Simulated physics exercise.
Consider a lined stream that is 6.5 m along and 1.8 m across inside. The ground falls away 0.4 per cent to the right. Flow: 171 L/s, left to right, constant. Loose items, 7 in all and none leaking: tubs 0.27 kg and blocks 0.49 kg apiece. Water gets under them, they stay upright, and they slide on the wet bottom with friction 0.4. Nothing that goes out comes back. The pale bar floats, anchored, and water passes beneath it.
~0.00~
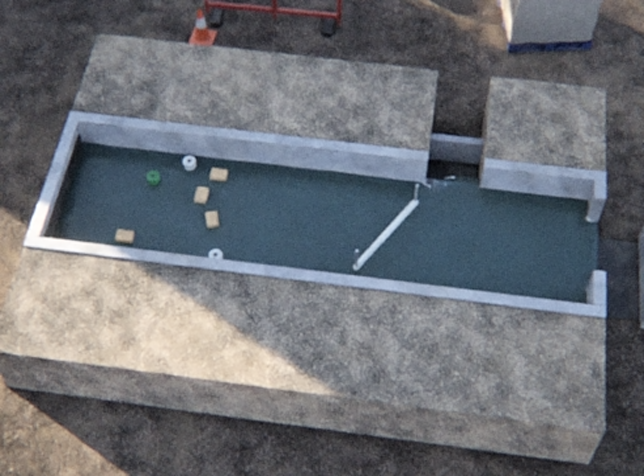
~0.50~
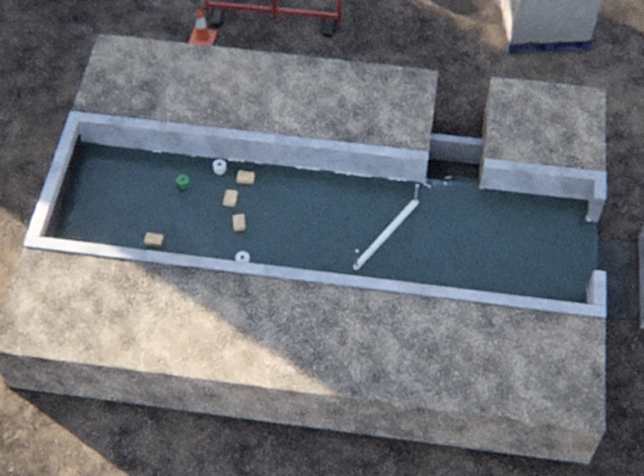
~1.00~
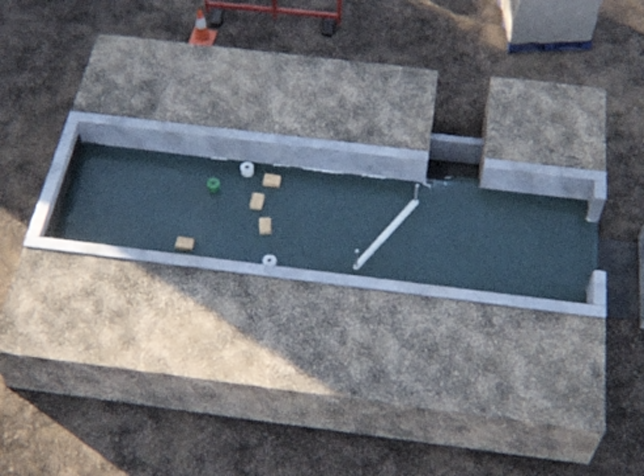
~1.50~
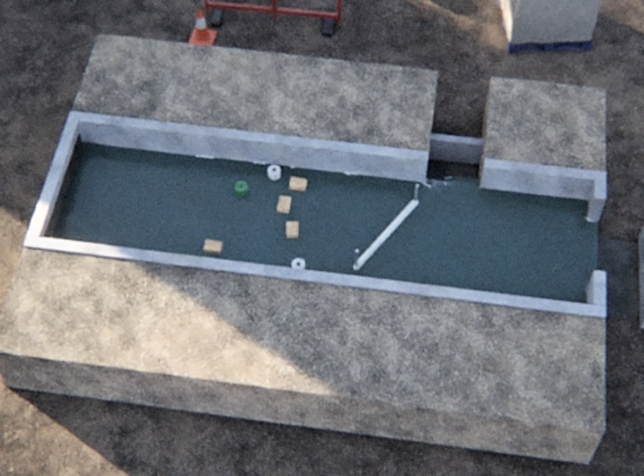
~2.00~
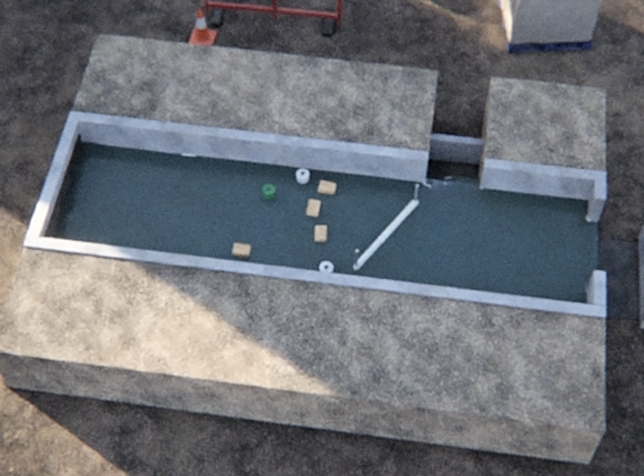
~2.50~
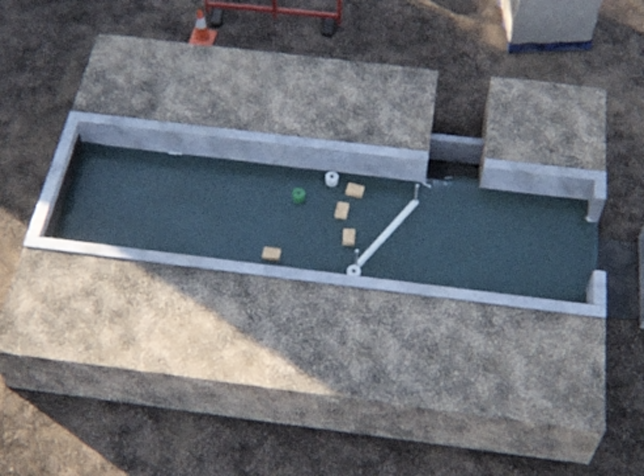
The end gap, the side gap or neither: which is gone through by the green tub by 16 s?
Answer: Side opening.
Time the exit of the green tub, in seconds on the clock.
Around 6.5 s.
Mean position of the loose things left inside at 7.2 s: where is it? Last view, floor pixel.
That lands at roughly (429, 256).
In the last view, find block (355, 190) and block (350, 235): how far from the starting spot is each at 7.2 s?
The first one: Washed out. The second one: 250 cm.
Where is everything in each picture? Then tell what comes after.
The first frame shows the green tub at (153, 176), afloat; about 1690 L in view; 0 of 7 have shifted.
The second frame shows the green tub at (183, 179) floats, 38 cm from its start; about 1690 L in view; 7 of 7 have shifted.
The third frame shows the green tub at (213, 183), afloat, 77 cm from its start; 14 cm deep round most things; 7 of 7 have shifted.
The fourth frame shows the green tub at (241, 186) floats, 113 cm from its start; about 1690 L in view; 7 of 7 have shifted.
The fifth frame shows the green tub at (269, 189) floats, 148 cm from its start; about 1690 L in view; 7 of 7 have shifted.
The sixth frame shows the green tub at (299, 193), afloat, 185 cm from its start; 14 cm deep round most things; 7 of 7 have shifted.
After 3.5 s the green tub is near (356, 199), 2.6 m from its start, afloat; 0 of 7 are out; 7 afloat.
After 7.2 s the green tub has gone out by the side gap; 4 of 7 are out; 3 afloat.
After 12.0 s the green tub has gone out by the side gap; 6 of 7 are out; 1 afloat.
After 16.0 s the green tub has gone out by the side gap; 6 of 7 are out; 1 afloat.
